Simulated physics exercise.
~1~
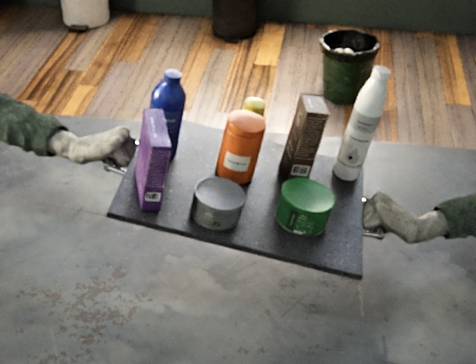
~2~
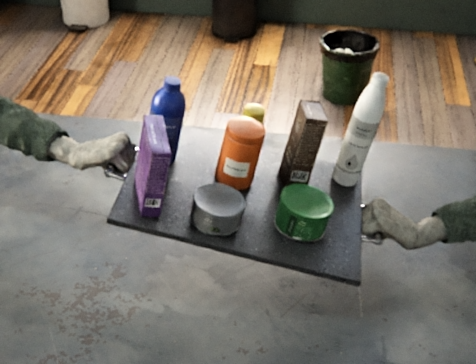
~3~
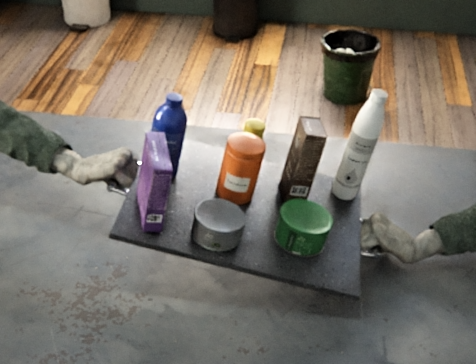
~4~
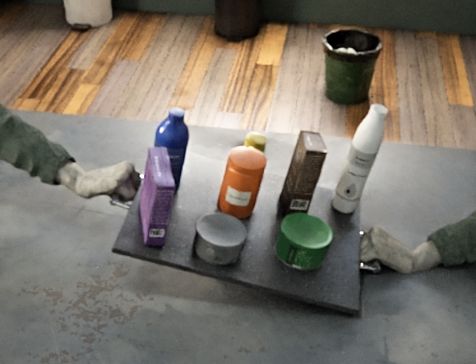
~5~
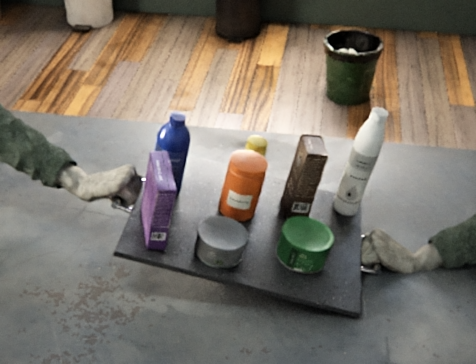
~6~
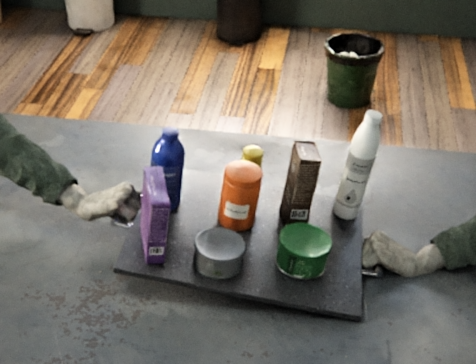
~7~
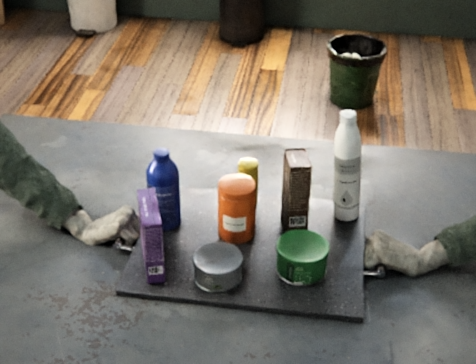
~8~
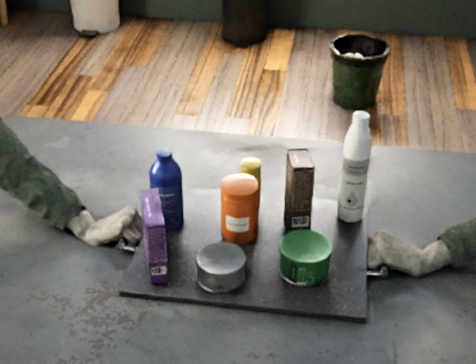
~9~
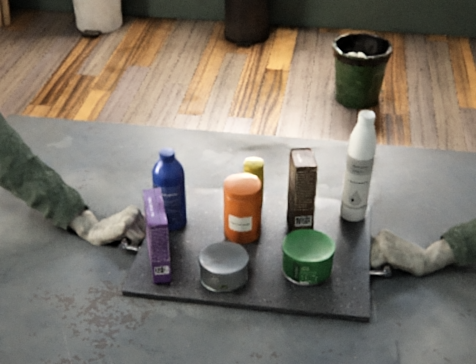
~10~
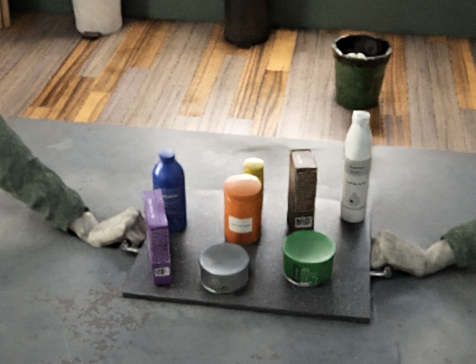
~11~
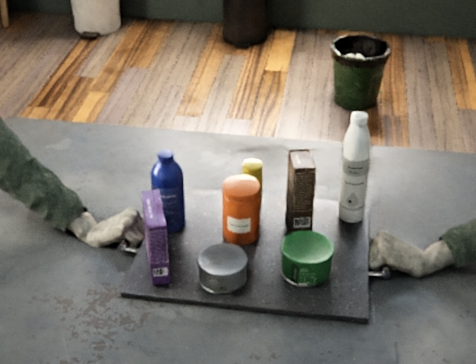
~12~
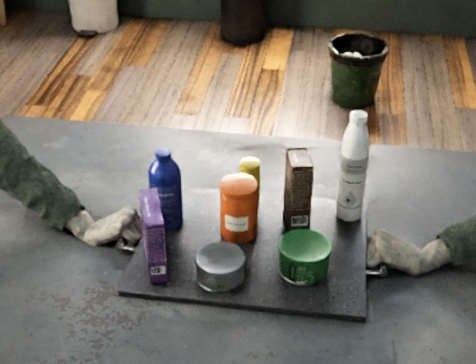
A dark, flat tray crowded with containers is held at a tilt by two gloved hands above a gray surface, seen from above by a slightly swaying camera. A purple packet and blue bottle stand on the left, an orange jar with a yellow shaker behind it in the middle, and a brown carton and white bottle on the right, with gray and green tubs in front. The hands lower the tray, its right side down first. The left side then drops until the tray lies flat. Nothing topples, and everything stays upright and still.
